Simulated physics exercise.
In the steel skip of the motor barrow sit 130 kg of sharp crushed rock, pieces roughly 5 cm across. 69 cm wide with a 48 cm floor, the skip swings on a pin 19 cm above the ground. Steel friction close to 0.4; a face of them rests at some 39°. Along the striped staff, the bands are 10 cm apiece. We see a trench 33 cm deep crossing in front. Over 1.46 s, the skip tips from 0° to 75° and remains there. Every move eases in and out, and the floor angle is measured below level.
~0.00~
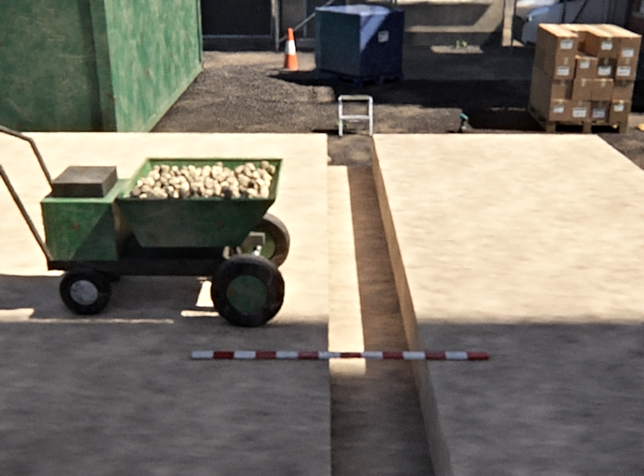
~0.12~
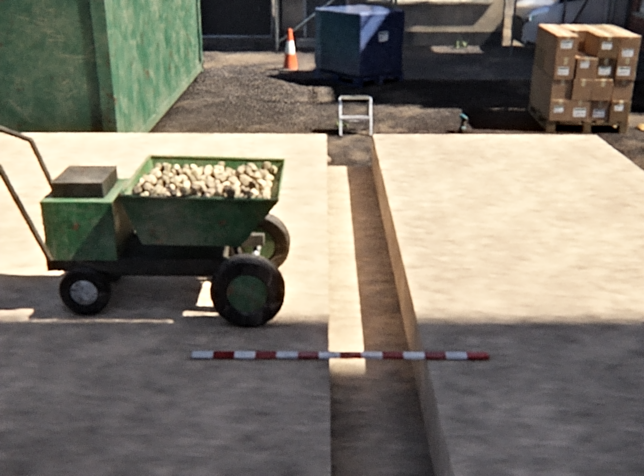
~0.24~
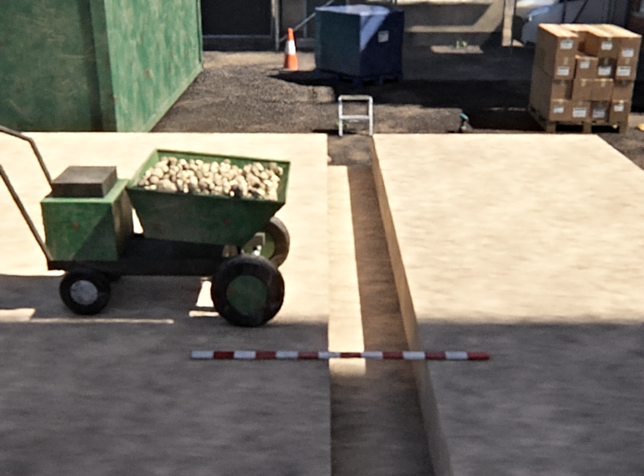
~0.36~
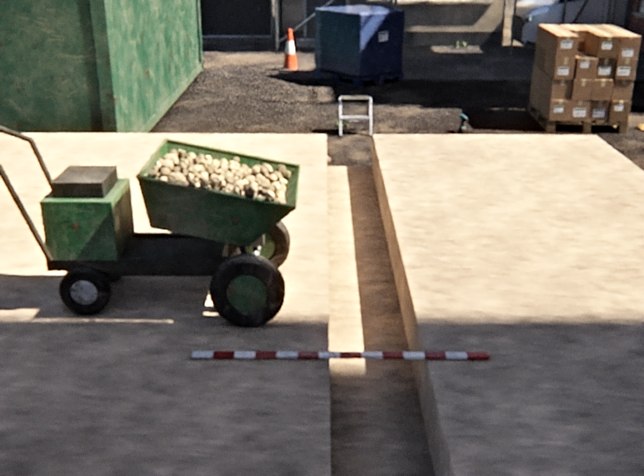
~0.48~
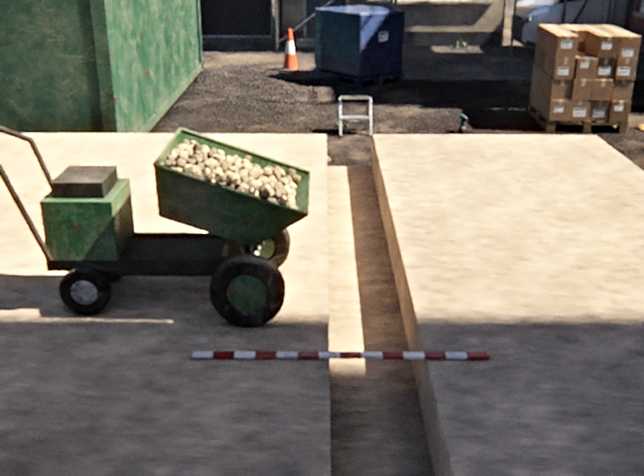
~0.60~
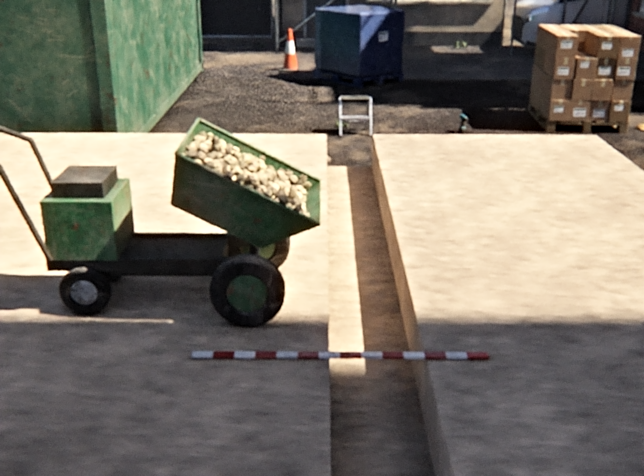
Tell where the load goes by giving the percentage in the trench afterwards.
About 100 per cent of the load is in the trench.
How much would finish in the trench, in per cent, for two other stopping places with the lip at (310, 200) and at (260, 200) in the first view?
Result: Close to 80 then close to 100 per cent.
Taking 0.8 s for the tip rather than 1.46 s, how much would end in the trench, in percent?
Then about 95 per cent.
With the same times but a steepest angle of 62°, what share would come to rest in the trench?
Some 40 in a hundred, I'd say.
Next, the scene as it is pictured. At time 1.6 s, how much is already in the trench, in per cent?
I'd put it near 35 per cent.
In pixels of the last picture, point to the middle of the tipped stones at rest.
Around (376, 336).
After 1.1 s the floor is at 64°; 99 % in the skip, 1 % in the trench; the foremost stones are at (364, 268).
After 1.6 s the floor is at 75°; 65 % in the skip, 35 % in the trench; the foremost stones are at (406, 316).
After 1.9 s the floor is at 75°; 35 % in the skip, 65 % in the trench; the foremost stones are at (412, 326).
After 3.9 s the floor is at 75°; 0 % in the skip, 100 % in the trench; the foremost stones are at (415, 335).
